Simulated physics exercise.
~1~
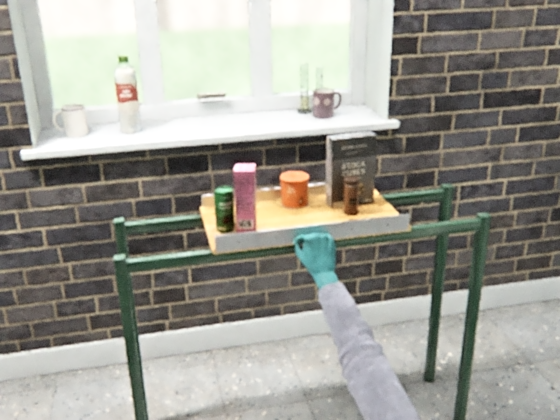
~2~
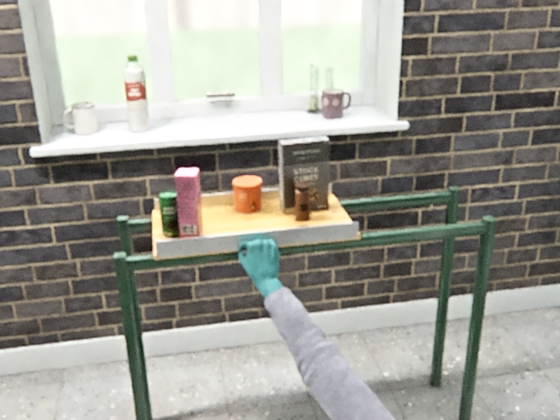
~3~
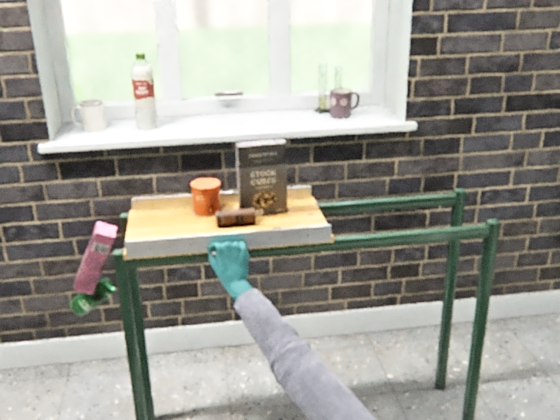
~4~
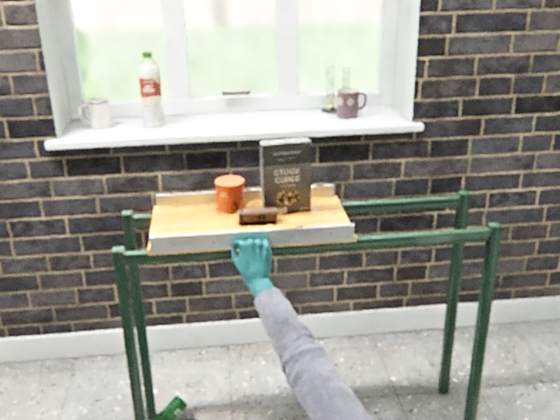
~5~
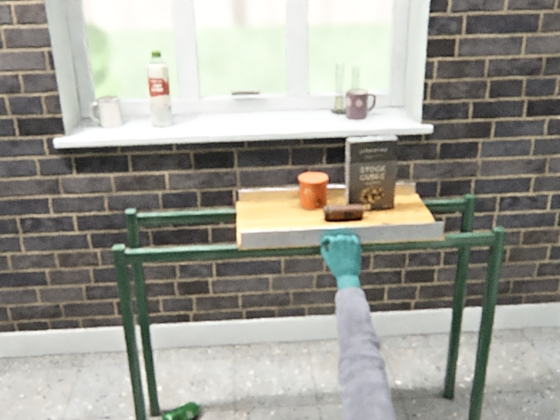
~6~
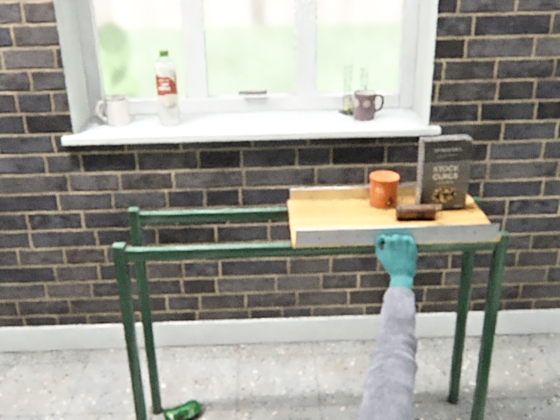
Gloved hand sliding a loaded tray left along green rails, pink carton and green can falling off, then pulling it right.
